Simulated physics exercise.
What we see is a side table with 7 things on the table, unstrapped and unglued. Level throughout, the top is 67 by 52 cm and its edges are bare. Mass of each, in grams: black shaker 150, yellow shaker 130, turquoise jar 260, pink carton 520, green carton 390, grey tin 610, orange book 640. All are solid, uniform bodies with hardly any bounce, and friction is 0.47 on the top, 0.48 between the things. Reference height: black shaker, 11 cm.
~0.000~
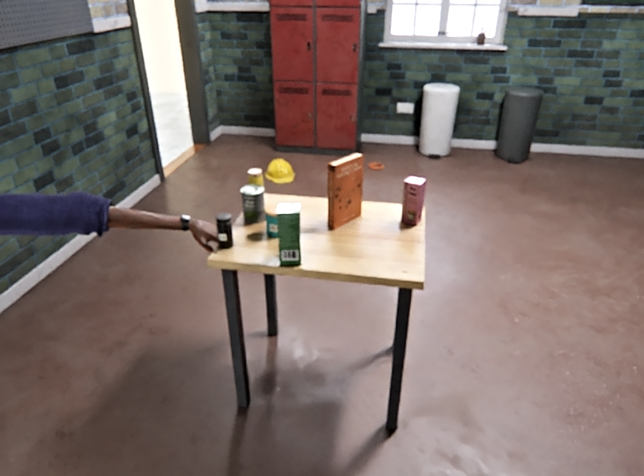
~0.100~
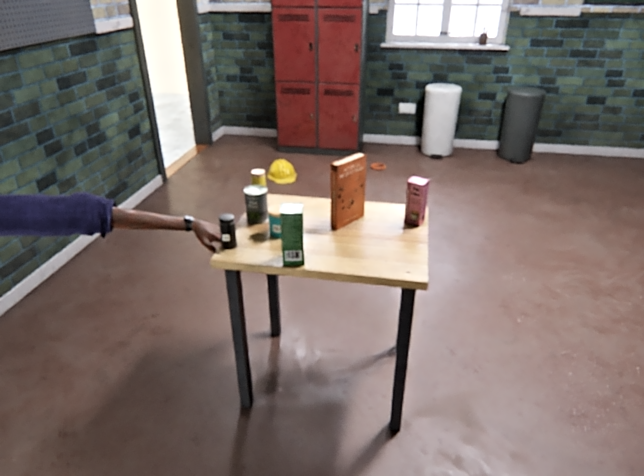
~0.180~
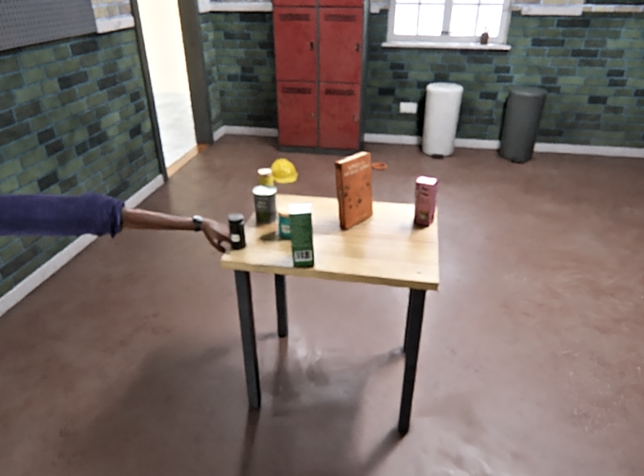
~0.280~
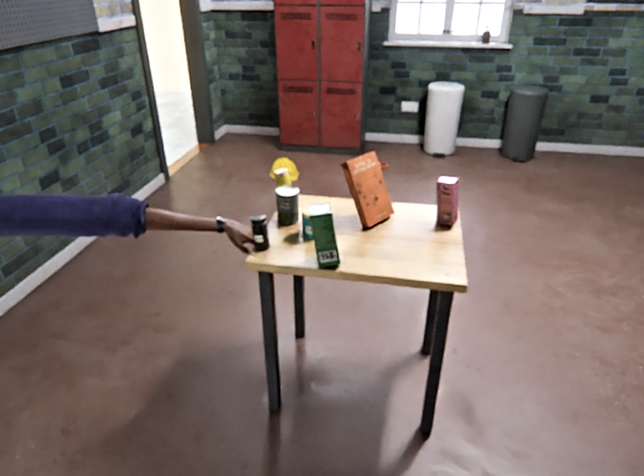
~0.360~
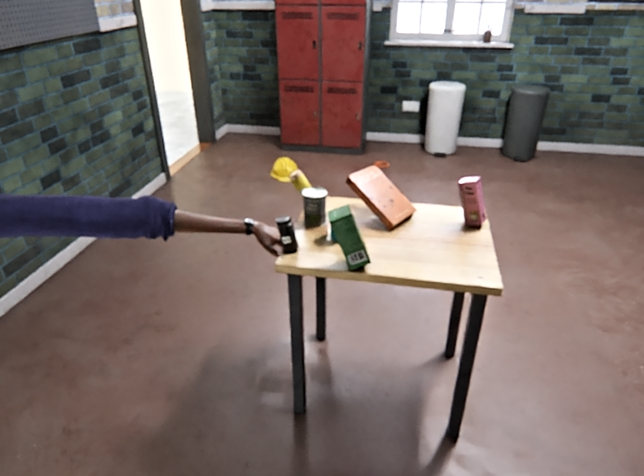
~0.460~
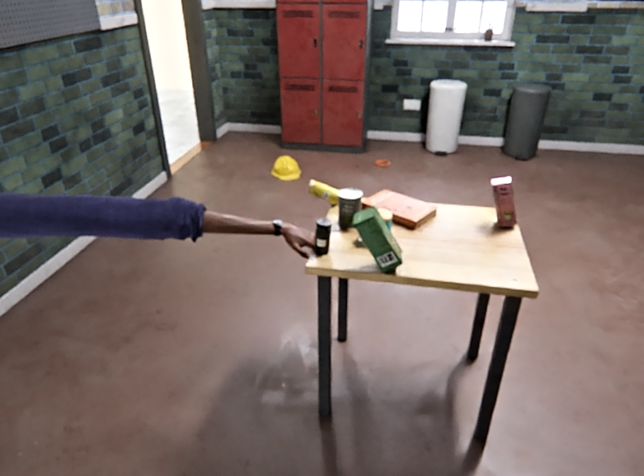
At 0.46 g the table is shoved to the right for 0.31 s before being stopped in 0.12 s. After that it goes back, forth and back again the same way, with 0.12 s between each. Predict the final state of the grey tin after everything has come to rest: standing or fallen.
Standing.
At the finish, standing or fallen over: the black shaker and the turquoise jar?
Well, the black shaker tumbles down, and the turquoise jar holds steady.
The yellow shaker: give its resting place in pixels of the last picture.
Near (224, 344).
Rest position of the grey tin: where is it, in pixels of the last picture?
It comes to a stop close to (284, 205).
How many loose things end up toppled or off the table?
Altogether, 5.
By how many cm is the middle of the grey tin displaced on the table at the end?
Displacement: Approx. 9 cm.
After 0.86 s, table 17 cm from its start; pink carton now off the table; grey tin slid 18 cm near (357, 209); black shaker on its side.
After 1.36 s, table 8 cm from its start; grey tin slid 7 cm near (302, 206); green carton on its side; orange book on its side.
After 1.96 s, table 18 cm from its start; grey tin slid 18 cm near (359, 211); black shaker on its side; green carton on its side.
At rest (2.8 s), off the table and tipped over, yellow shaker and pink carton; tipped over on the table, black shaker, green carton and orange book; not toppled but over 5 cm from the start, turquoise jar and grey tin. In the last view, grey tin near (284, 205).
